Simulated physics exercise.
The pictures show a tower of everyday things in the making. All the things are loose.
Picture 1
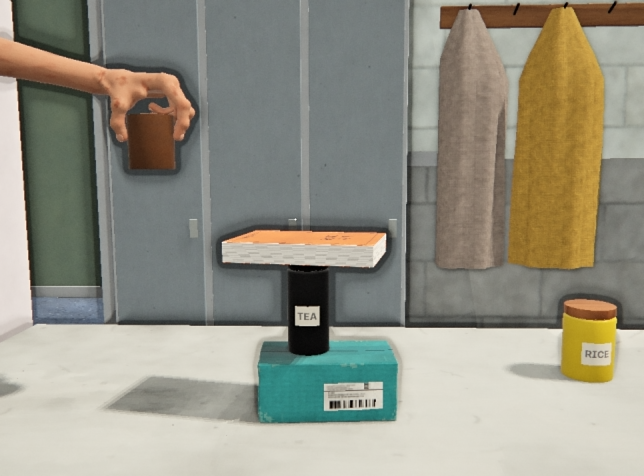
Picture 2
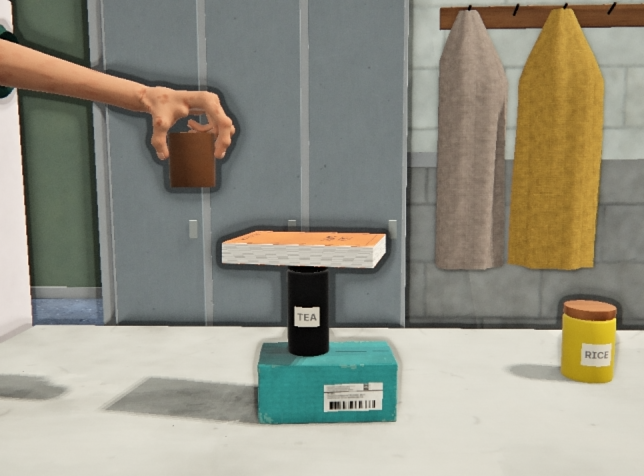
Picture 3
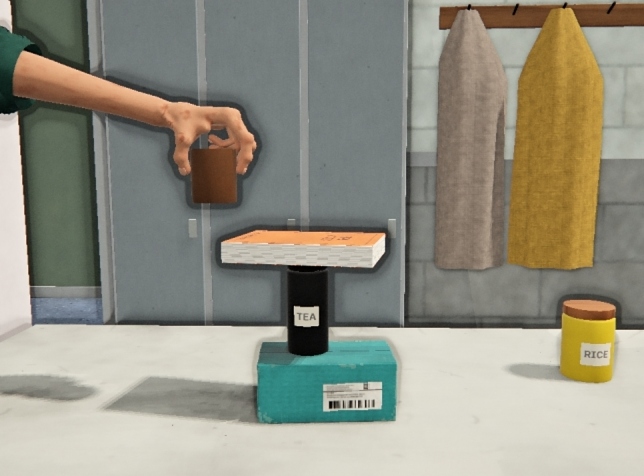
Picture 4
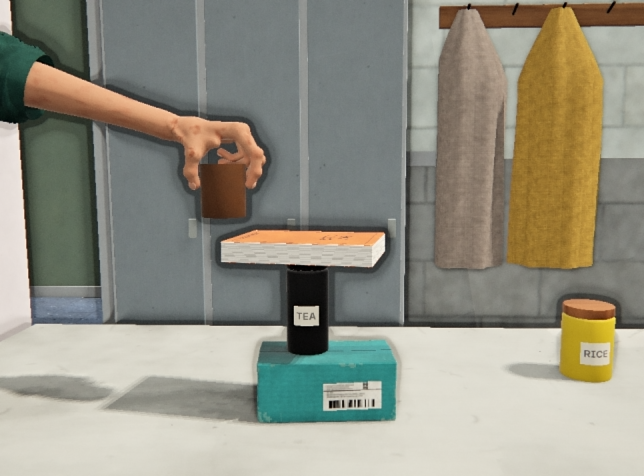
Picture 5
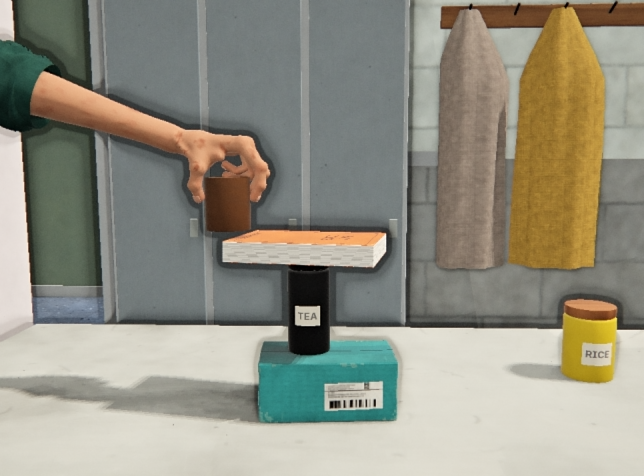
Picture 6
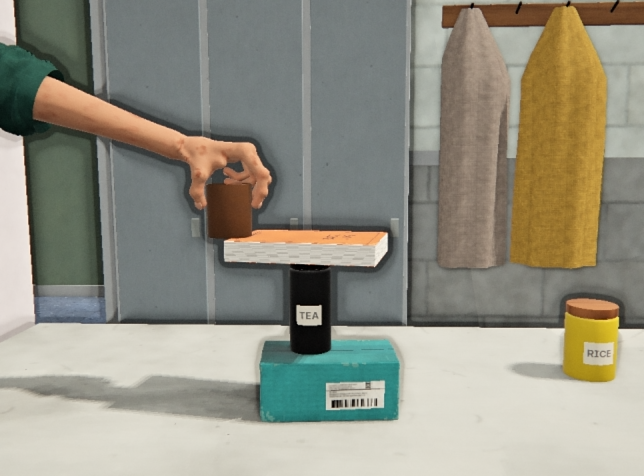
In this clip, a hand holding a brown cup moves right and downward toward an orange-covered book on a black tea canister and turquoise box, then sets the cup on the book's left edge, still gripping it.
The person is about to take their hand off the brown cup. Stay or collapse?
In the end the pile comes apart.
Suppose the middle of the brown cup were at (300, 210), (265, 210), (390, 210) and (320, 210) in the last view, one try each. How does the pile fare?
First, it holds; second, it holds; third, it gives way; fourth, it holds.
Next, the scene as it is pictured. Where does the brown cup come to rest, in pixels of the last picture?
At about (215, 382).
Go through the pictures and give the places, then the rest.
The first picture shows still above its spot; brown cup (151, 142); yellow jar (588, 340).
The second picture shows still above its spot; brown cup (192, 160); turquoise box (326, 380).
The third picture shows still above its spot; brown cup (214, 176); yellow jar (587, 340).
The fourth picture shows still above its spot; brown cup (223, 190); turquoise box (326, 379).
The fifth picture shows still above its spot; brown cup (228, 204); yellow jar (589, 340).
The sixth picture shows set down, still held; brown cup (230, 210); turquoise box (328, 379).
Then, 0.30 s on from there, brown cup now fallen.
Then, 0.50 s on from there, things are still on the move.
Then, 0.90 s on from there, nothing new.
In the end, fallen, brown cup; the other 4 unmoved. At the end, from the last picture's camera, brown cup near (215, 382). The pile gives way.
